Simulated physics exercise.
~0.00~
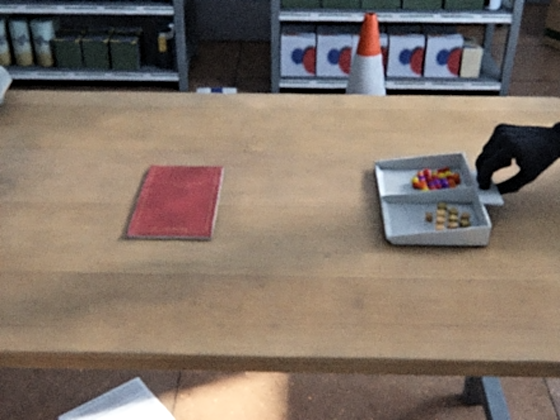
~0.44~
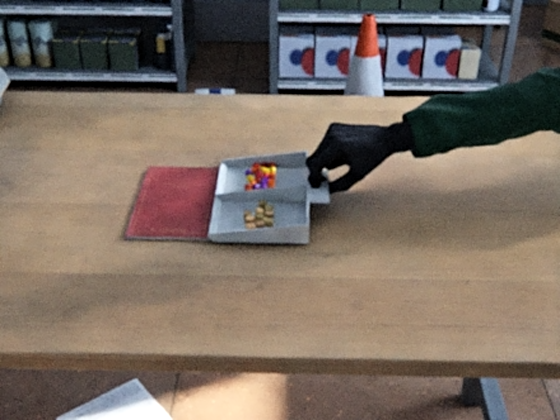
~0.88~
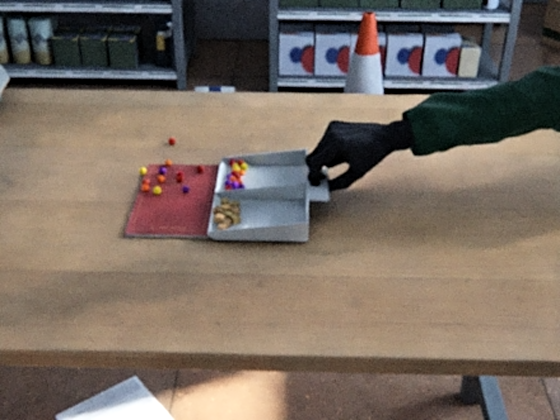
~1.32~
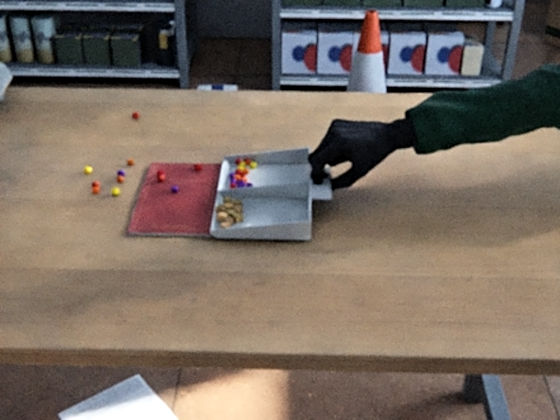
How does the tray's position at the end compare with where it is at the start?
At the start the tray sits on the right side of the table, well apart from the red book. By the end it is farther left, near the middle of the table, resting against the book's right edge.
